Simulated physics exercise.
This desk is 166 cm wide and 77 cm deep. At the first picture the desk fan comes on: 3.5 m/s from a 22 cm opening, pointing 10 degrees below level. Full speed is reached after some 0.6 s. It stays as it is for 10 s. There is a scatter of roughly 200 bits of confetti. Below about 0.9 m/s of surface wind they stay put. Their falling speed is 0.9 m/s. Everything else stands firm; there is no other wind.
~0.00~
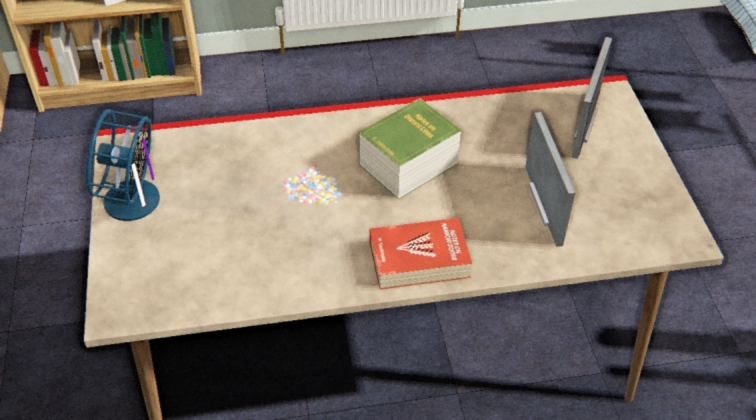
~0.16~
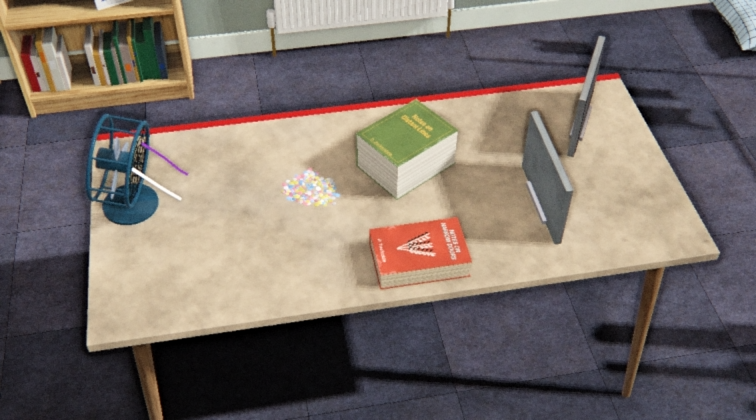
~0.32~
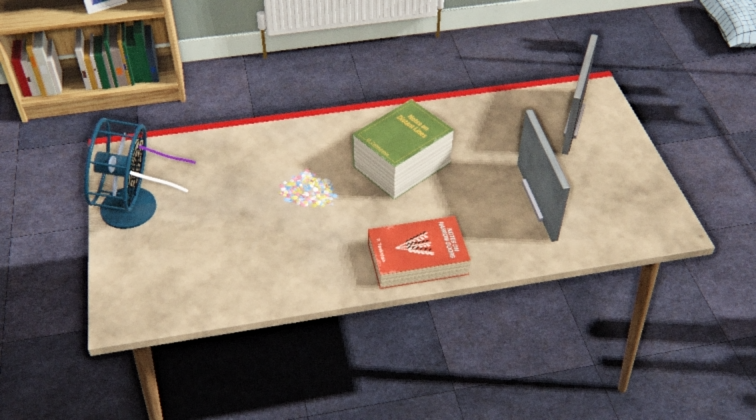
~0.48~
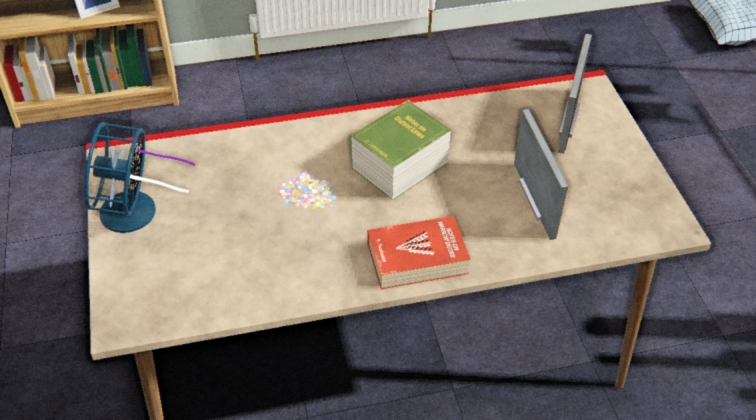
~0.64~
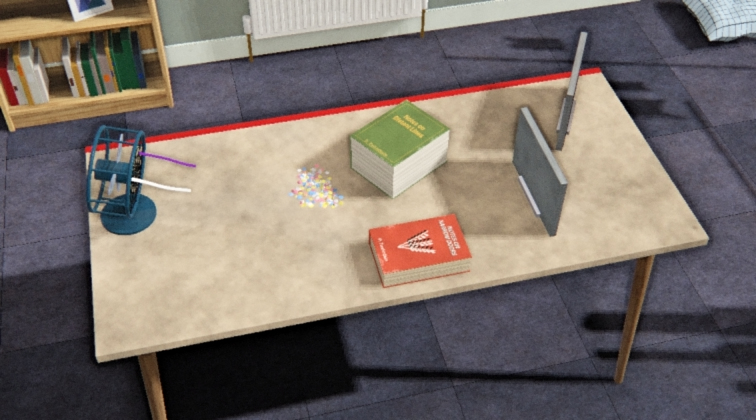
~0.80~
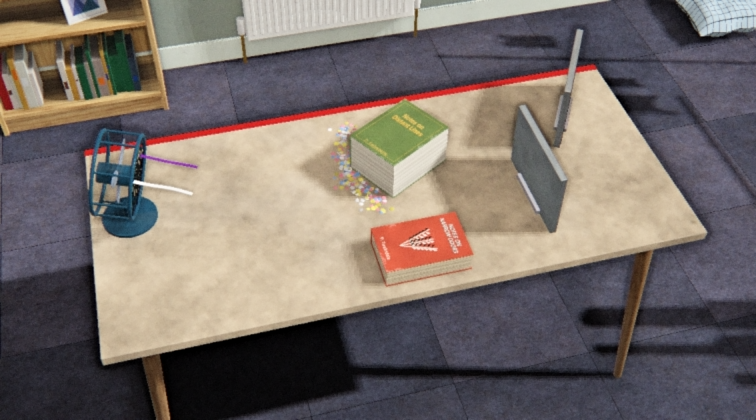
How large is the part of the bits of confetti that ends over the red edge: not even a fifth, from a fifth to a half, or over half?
Of the bits of confetti, more than half end over the red edge.
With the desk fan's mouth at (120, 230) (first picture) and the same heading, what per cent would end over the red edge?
It would be near 0 %.
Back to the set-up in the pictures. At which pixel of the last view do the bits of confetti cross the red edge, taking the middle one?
At about (388, 100).
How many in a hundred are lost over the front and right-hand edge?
About 20 % front, 0 % right-hand.
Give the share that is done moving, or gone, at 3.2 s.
Some 100 per cent.
After 2.0 s the count stands so, 76 % are over the red edge.
After 3.2 s the count stands so, 80 % are over the red edge.
After 5.5 s the count stands so, 82 % are over the red edge.
After 10.0 s, at the end, 82 % are over the red edge.
